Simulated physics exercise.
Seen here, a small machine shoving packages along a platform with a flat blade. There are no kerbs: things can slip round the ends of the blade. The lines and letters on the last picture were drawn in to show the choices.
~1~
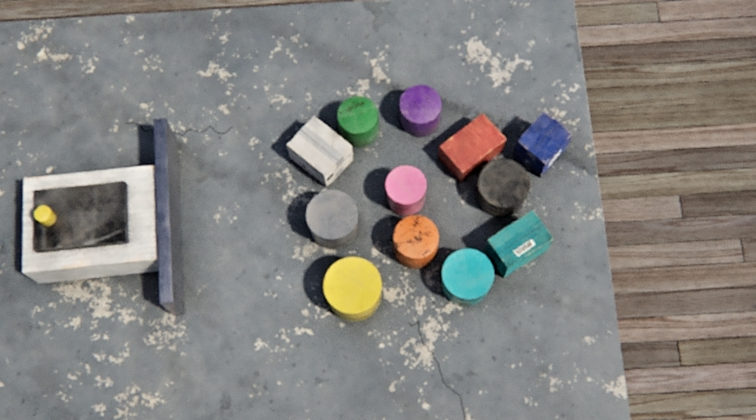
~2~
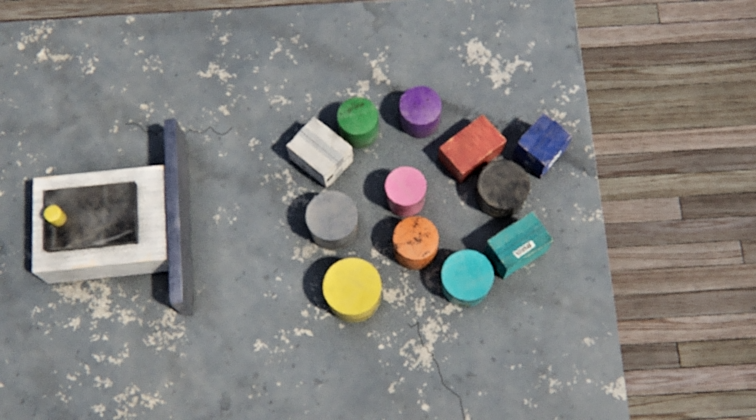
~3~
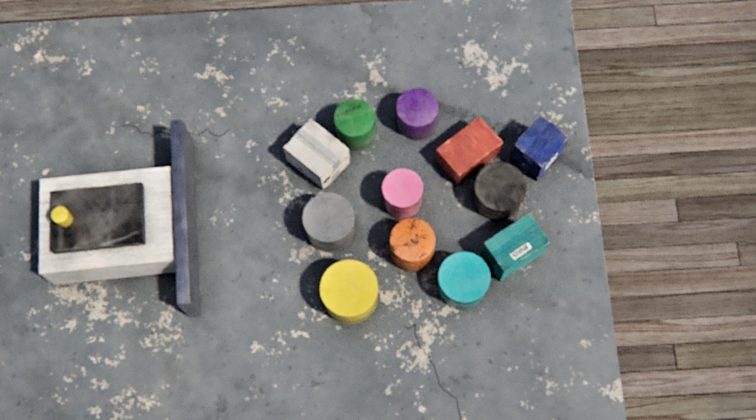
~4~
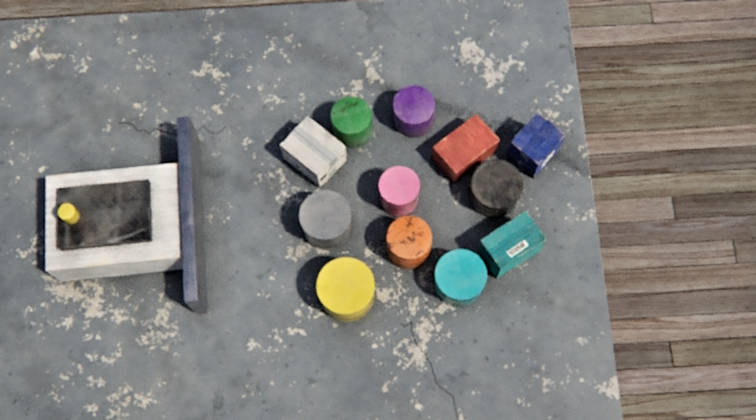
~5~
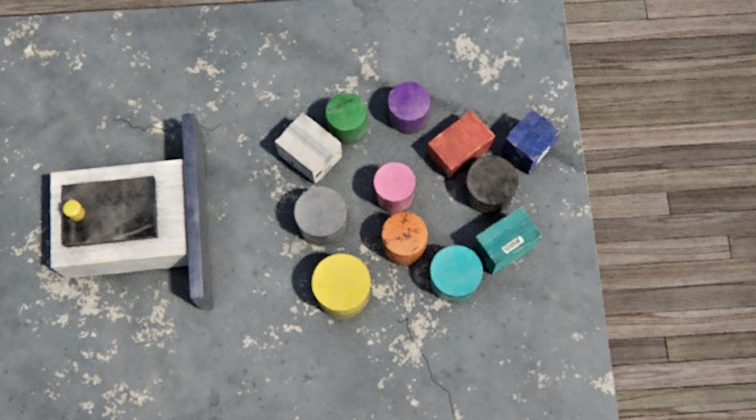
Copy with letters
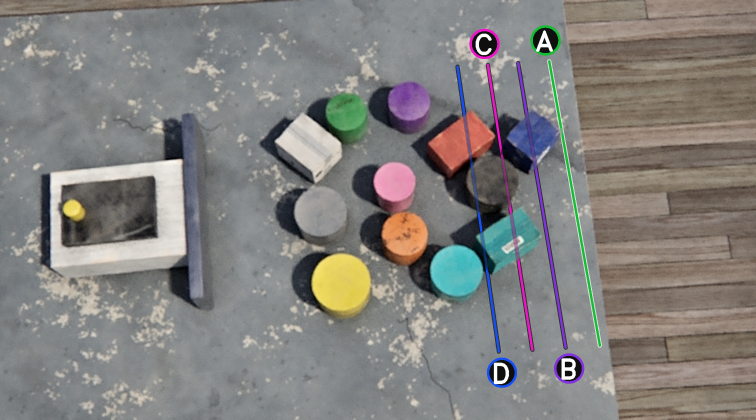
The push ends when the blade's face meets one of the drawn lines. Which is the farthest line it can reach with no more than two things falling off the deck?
C is the last line within the limit.
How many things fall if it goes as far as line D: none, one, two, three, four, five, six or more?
In all, none.
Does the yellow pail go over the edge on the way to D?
No.
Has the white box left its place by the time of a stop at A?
Yes.
On the marked copy, A at (573, 197); B at (541, 199); C at (509, 201); D at (477, 203).
With C. Early on, robot (231, 204); yellow pail (351, 286); green canister (361, 114).
Further on, robot (346, 197); blue parcel (537, 139); black pail (535, 185).
At the end, robot (435, 191); blue parcel over the edge; black pail over the edge; two fallen.
As for the rest, A drops eight; B drops five; D is within the limit but short.
